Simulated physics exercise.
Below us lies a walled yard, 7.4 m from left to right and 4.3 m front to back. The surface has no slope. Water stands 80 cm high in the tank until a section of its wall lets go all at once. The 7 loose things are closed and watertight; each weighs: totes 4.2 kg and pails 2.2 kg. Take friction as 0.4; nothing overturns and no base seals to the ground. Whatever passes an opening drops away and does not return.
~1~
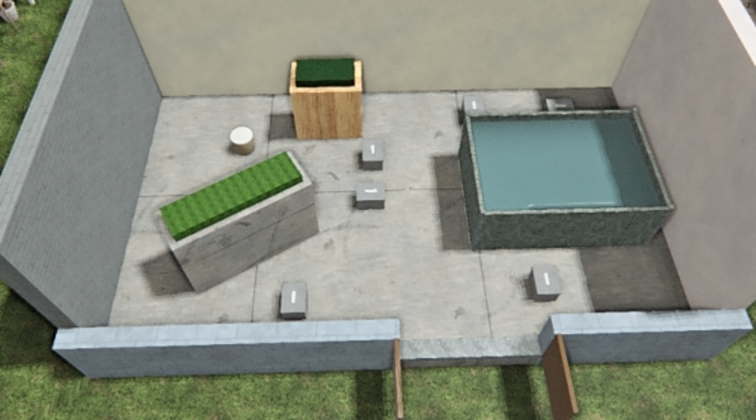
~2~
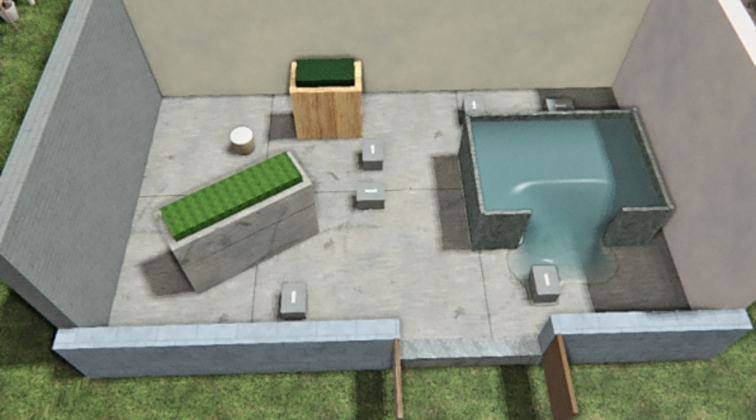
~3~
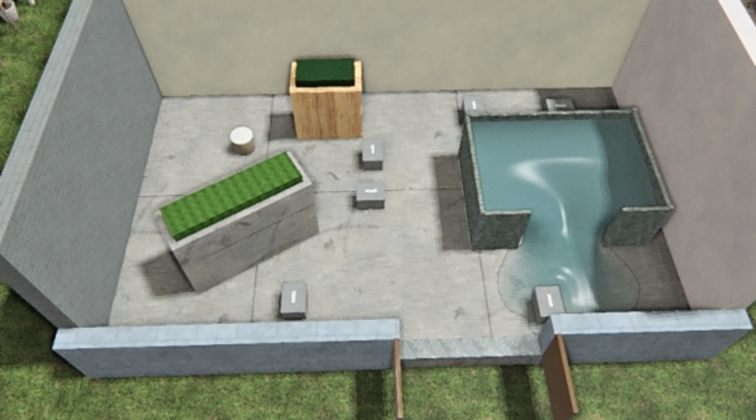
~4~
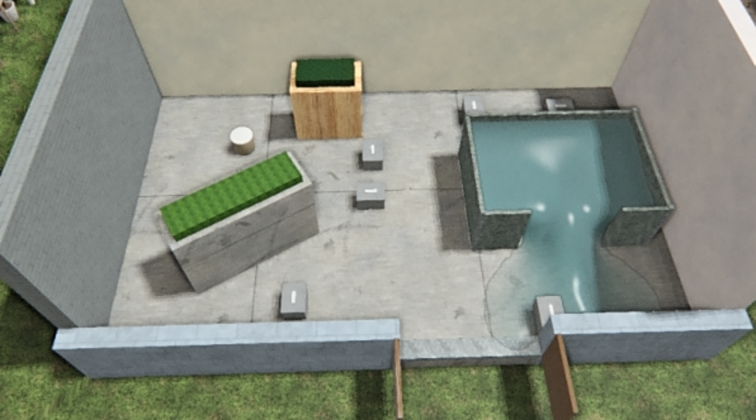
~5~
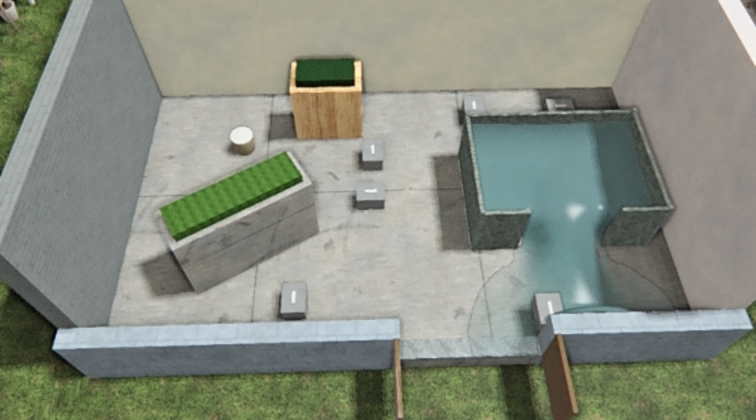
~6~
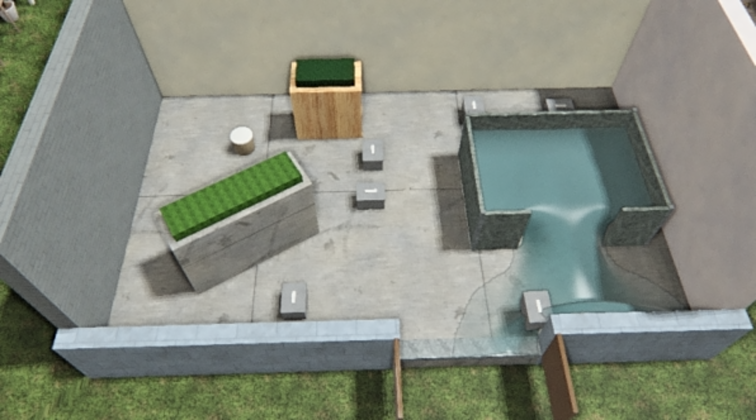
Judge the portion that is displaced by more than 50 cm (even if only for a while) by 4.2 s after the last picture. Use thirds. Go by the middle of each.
It is from one to two thirds.
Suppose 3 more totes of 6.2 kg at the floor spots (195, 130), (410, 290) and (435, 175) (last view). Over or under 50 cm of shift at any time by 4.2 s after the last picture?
In turn: Under, more, less.
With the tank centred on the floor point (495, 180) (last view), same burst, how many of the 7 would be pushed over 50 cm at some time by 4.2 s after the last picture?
Then 3.
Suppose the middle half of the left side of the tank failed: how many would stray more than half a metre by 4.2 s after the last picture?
Then 4.
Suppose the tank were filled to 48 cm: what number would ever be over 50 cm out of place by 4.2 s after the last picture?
Then 2.
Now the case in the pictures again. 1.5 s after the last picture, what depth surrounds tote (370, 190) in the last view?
Roughly 0 cm.
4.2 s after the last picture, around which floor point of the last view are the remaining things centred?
At about (344, 168).
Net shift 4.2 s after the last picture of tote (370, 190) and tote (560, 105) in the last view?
In that order: 0 cm, 40 cm.
Then, 0.4 s after the last picture 1 of 7 are over 50 cm from their spots; 1 afloat.
Then, 1.5 s after the last picture 1 of 7 are over 50 cm from their spots; 0 afloat.
Then, 2.8 s after the last picture 2 of 7 are over 50 cm from their spots; 1 afloat.
Then, 4.2 s after the last picture 4 of 7 are over 50 cm from their spots, and 4 have been at some point; 1 afloat.
